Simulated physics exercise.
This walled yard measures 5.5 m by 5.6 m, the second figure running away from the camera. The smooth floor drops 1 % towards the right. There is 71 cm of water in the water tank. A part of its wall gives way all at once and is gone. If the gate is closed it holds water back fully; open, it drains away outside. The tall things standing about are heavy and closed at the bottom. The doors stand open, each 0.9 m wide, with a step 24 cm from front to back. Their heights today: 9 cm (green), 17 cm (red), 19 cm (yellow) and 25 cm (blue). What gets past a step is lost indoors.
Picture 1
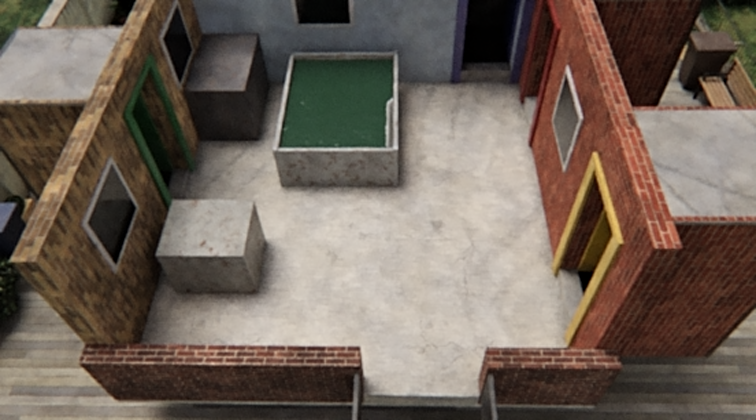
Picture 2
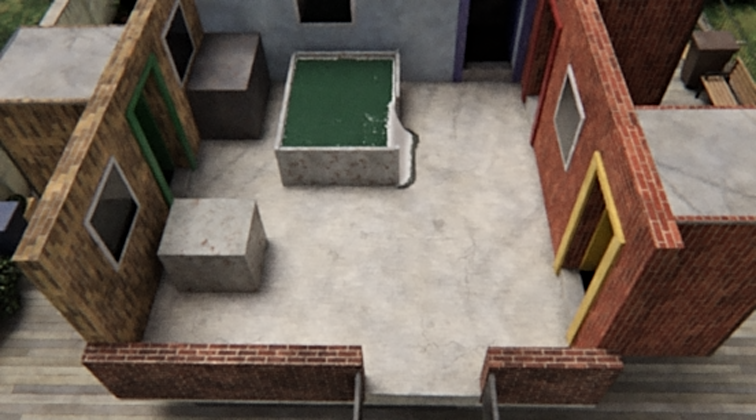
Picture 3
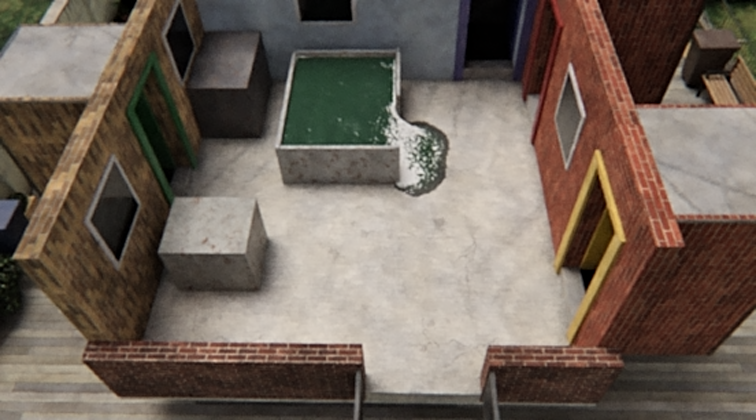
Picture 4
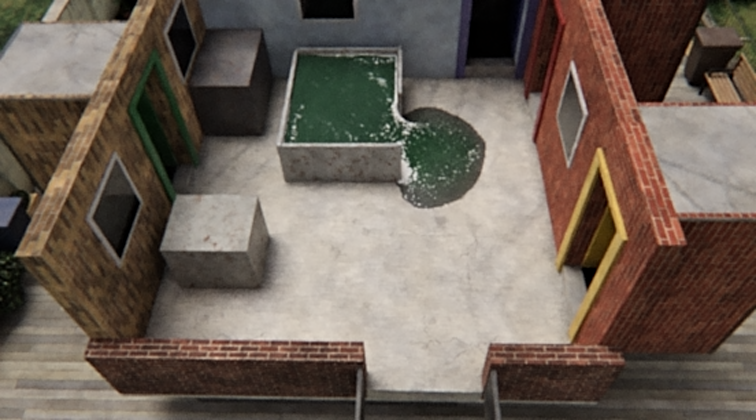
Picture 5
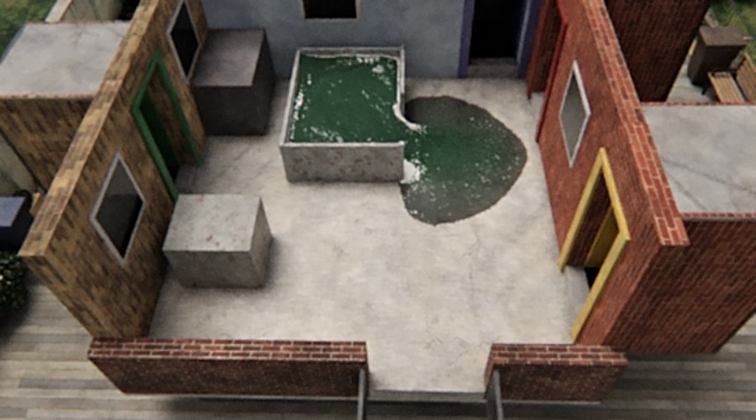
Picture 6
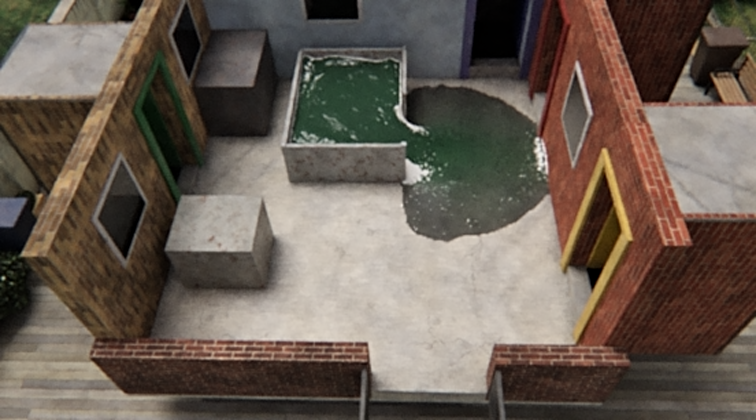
In a walled yard with brick walls and coloured doorways, a raised tank of green water stands near the back wall beside grey blocks. Part of its right side gives way, and water pours through the gap, spreading rightward and forward across the pale floor in a widening, dark rounded pool.
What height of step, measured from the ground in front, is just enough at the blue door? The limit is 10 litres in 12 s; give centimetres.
It would have to be roughly 26 cm high.
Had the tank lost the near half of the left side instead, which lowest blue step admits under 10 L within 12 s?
Some 9.0 cm.
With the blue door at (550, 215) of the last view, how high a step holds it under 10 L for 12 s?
Roughly 29 cm.
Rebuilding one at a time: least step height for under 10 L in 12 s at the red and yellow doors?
Roughly 27 cm at red and 17 cm at yellow.
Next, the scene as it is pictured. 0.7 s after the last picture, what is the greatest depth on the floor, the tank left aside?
About 40 cm.
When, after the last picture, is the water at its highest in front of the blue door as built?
At about 1.8 s.
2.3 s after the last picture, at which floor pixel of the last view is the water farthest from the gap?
Around (578, 375).
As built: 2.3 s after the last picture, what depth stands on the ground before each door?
In cm: Green 0, red 23, yellow 13, blue 23.
Then, 0.7 s after the last picture water covers 30 % of the floor, deepest (40 cm) near (540, 167); 6 cm at the blue door, 0 litres in over its 25 cm step.
Then, 2.3 s after the last picture water covers 45 % of the floor, deepest (32 cm) near (578, 375); 23 cm at the blue door, 8 litres in over its 25 cm step.
Then, 11.3 s after the last picture water covers 95 % of the floor, deepest (11 cm) near (570, 335); 8 cm at the blue door, 12 litres in over its 25 cm step.
At the blue door as built, the water peaked near 24 cm, 1.9 s after the last picture.
Run again over the same 12 s with other heights there, 31 litres in over 21 cm, 4 litres over 28.5 cm. The limit of 10 litres is kept from about 26 cm up.
